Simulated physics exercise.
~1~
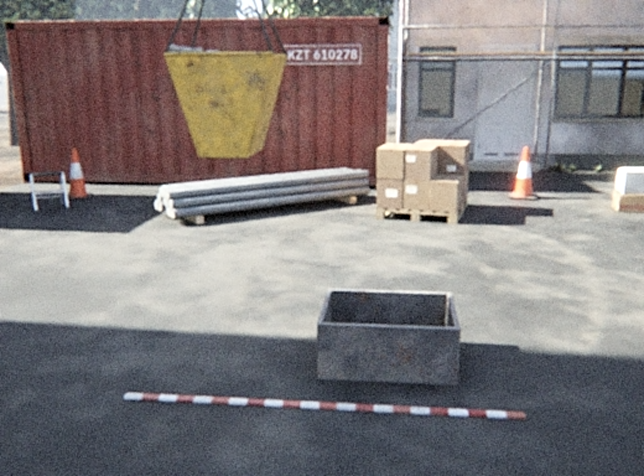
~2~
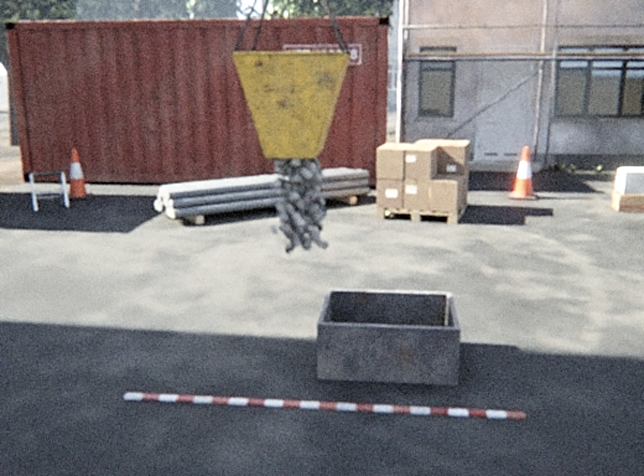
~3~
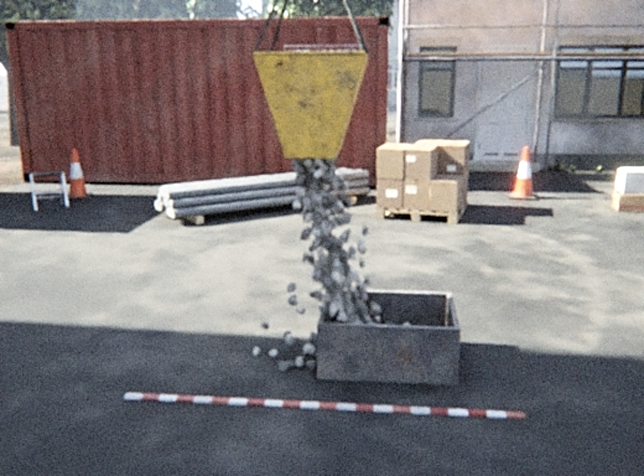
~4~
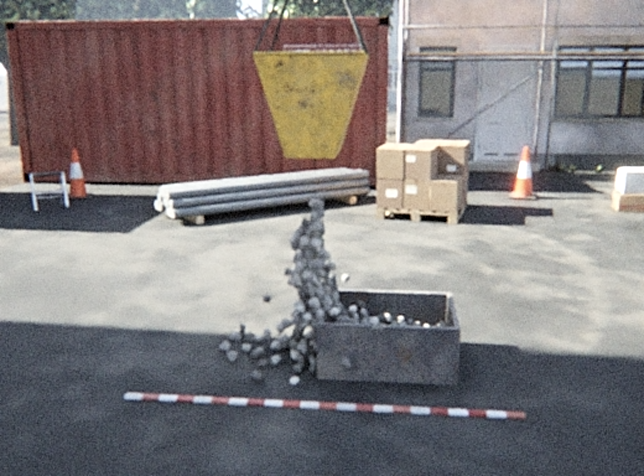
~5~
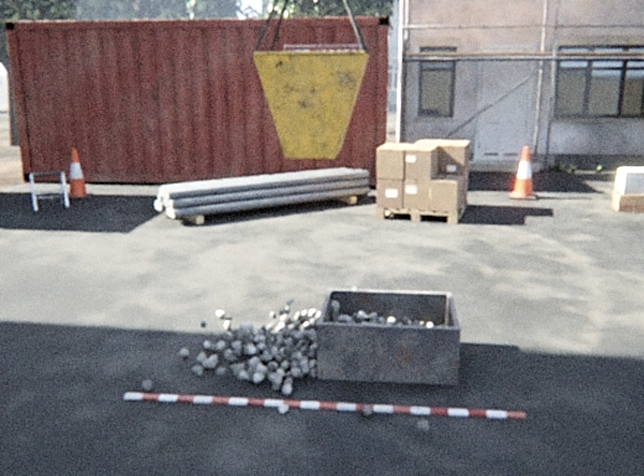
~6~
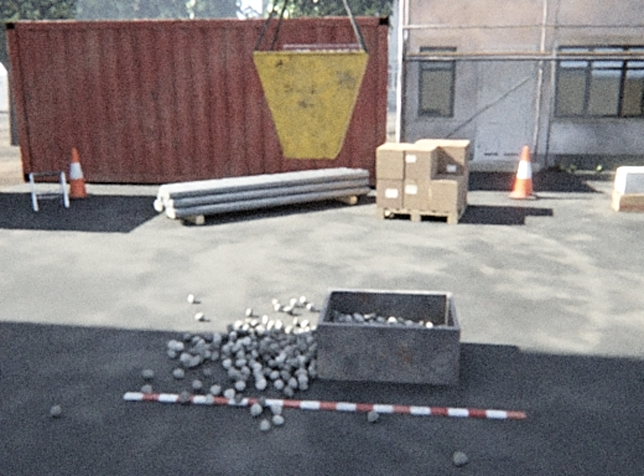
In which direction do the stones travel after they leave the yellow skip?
The stones travel down, dropping from the bottom of the skip towards the grey bin and the ground beside it.
